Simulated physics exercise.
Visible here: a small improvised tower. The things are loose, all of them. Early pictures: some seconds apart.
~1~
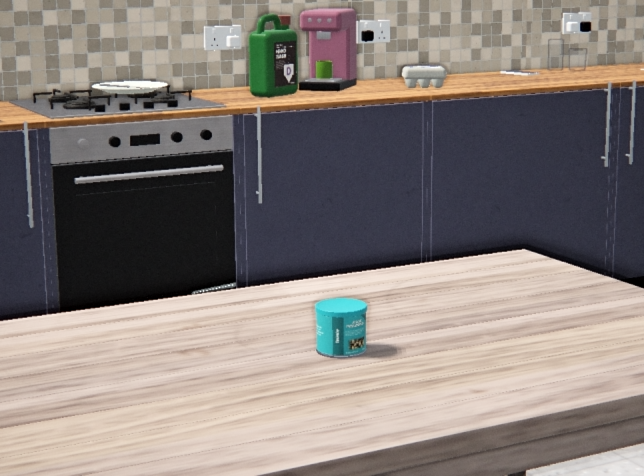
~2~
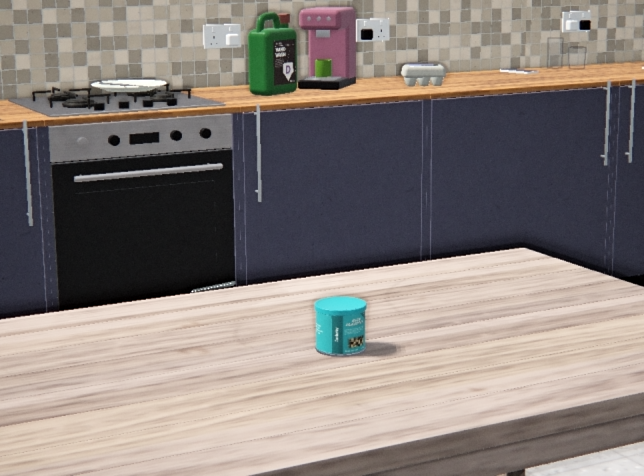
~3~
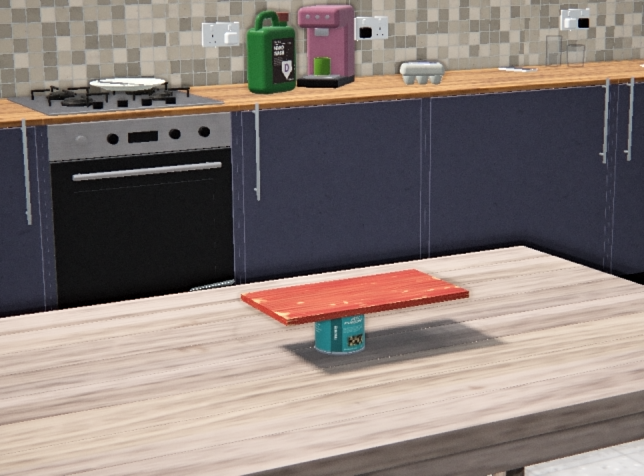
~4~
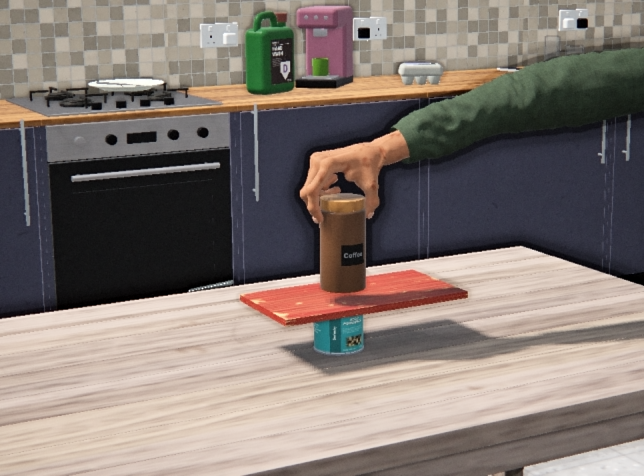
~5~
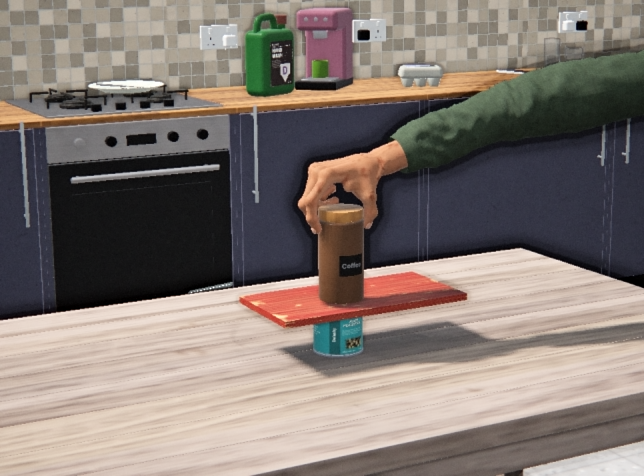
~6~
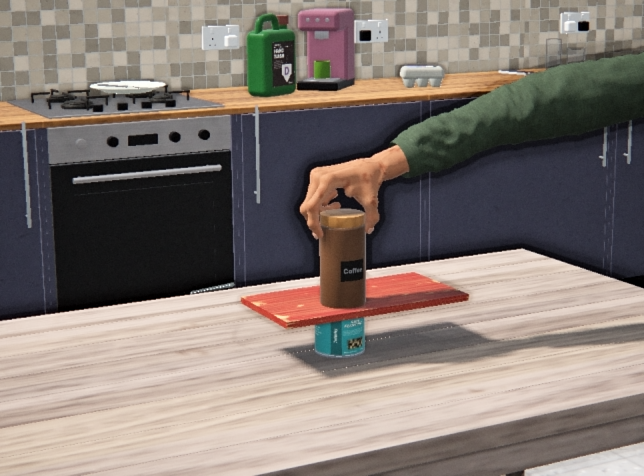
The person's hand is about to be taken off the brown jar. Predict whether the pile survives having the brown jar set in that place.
Pretty clearly, it is secure there.
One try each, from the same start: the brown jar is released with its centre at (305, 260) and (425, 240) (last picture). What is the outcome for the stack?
First try: It stays up; second try: It gives way.
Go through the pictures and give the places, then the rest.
In the first picture, the last thing is not in view yet; turquoise tin (341, 328).
In the second picture, the last thing is not in view yet; turquoise tin (341, 327).
In the third picture, the last thing is not in view yet; turquoise tin (340, 325).
In the fourth picture, on its way; brown jar (343, 243); turquoise tin (339, 325).
In the fifth picture, on its way; brown jar (341, 253); turquoise tin (338, 327).
In the sixth picture, set down, still held; brown jar (343, 259); turquoise tin (340, 328).
Then, 0.50 s later than the last frame, all is still.
Then, 1.30 s later than the last frame, brown jar resting near (343, 259).
When it is over, all 3 as before. End places, in pixels of the last picture, brown jar near (343, 259). The stack stays up.
